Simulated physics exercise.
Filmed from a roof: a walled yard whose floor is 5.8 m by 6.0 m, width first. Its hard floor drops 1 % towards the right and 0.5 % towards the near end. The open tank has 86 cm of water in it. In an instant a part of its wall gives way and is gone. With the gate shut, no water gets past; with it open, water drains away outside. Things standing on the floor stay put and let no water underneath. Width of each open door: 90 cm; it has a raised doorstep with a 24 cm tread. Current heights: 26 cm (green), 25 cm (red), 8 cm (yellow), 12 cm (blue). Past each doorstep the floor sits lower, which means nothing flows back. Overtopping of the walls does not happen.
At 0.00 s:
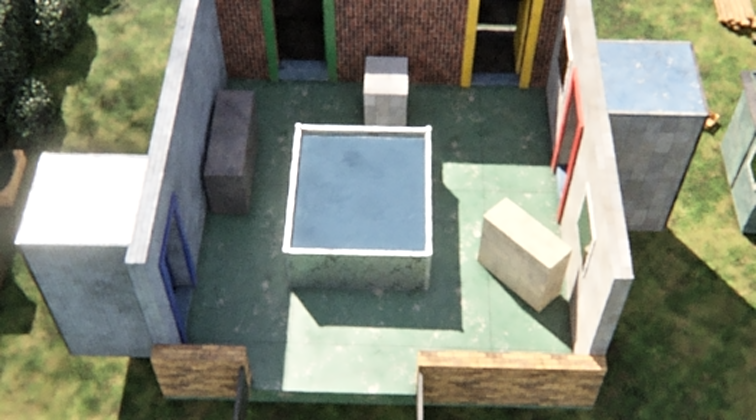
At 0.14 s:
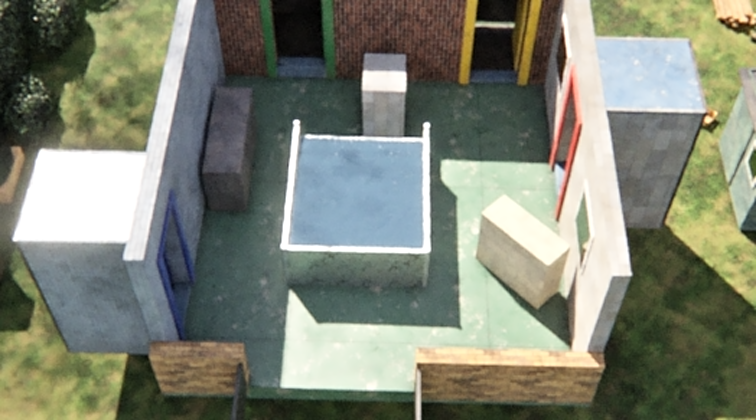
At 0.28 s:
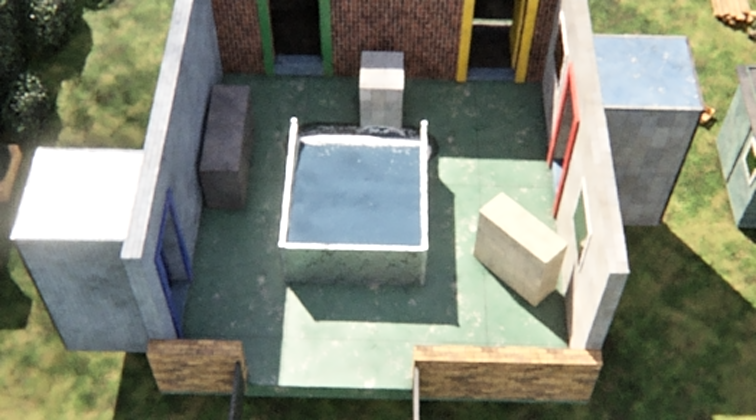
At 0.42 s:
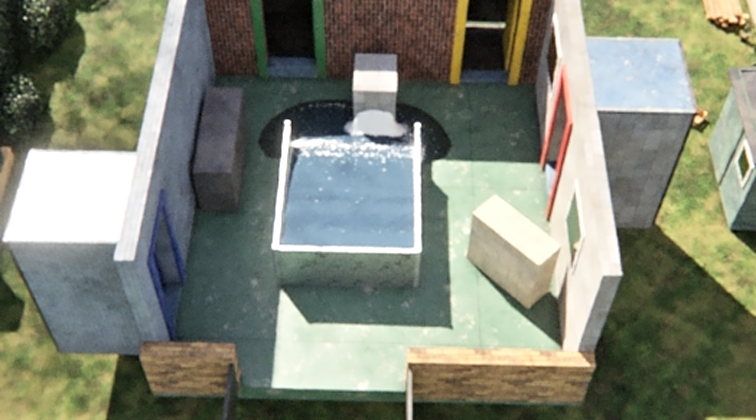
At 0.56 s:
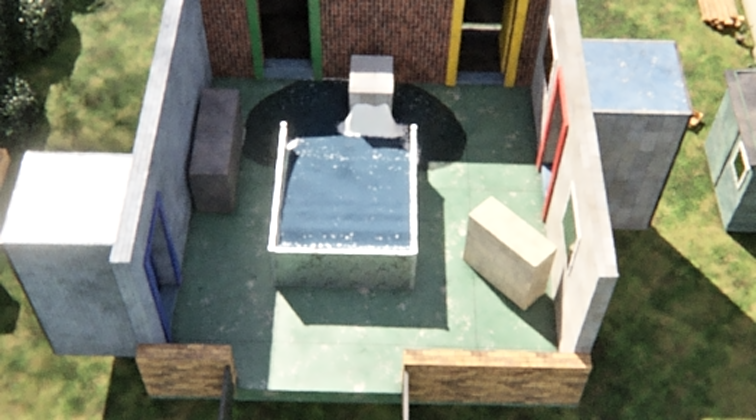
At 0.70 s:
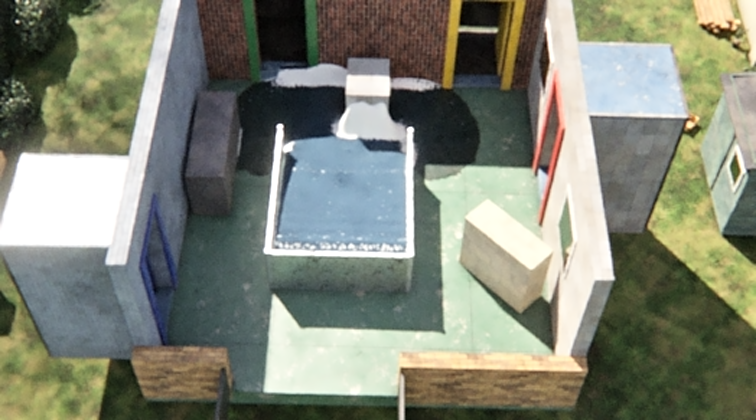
A square open tank loses its far wall and water spreads across the green floor behind it.
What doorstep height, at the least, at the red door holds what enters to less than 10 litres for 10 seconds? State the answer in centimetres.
A height of roughly 14 cm.
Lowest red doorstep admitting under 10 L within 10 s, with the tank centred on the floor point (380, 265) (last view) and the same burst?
In that case about 19 cm.
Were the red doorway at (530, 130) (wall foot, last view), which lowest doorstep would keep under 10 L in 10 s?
About 31 cm.
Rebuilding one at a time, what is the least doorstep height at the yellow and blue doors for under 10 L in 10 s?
About 31 cm at yellow and about 7.5 cm at blue.
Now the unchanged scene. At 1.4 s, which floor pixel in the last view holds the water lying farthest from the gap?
Pixel close to (527, 91).
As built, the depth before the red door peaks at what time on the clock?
Around 3.0 seconds.
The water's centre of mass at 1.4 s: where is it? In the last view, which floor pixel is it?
The water is centred near (347, 176).
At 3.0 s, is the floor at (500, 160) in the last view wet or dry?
At that moment it's submerged.
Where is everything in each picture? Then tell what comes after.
In the first frame, still water, 86 cm deep, in the open tank at (361, 191); the red door at (567, 155) is dry.
In the second frame, the gap is on the far side, the front 0.3 m out at a hidden place; the back of the open tank holds 86 cm.
In the third frame, the front is at a hidden place, 0.8 m from the gap on the far side; 1.5 m2 of floor is wet, 86 cm left at the back.
In the fourth frame, water pours out on the far side and has run 1.4 m, to (318, 104); about 13 cm deep outside, 86 cm at the back.
In the fifth frame, the gap is on the far side, the front 2.0 m out at (309, 81); the back of the open tank holds 80 cm.
In the sixth frame, the gap is on the far side, the front 2.1 m out at (444, 88); the back of the open tank holds 73 cm; the red door at (548, 157), 3.3 m from the gap, is still 1.6 m from the nearest water.
After 1.4 s water covers 35 % of the floor, deepest (58 cm) near (366, 154); it has not reached the red door.
After 3.0 s water covers 55 % of the floor, deepest (47 cm) near (213, 125); 16 cm at the red door, 0 litres in over its 25 cm doorstep.
After 10.0 s water covers 100 % of the floor, deepest (19 cm) near (520, 127); 13 cm at the red door, 0 litres in over its 25 cm doorstep.
At the red door as built, the water arrived by 2.0 s and peaked near 16 cm at 3.0 s.
Run again over the same 10 s with other heights there, 24 litres in over 12 cm, 3 litres over 16.5 cm. The limit of 10 litres is kept from about 14 cm up.
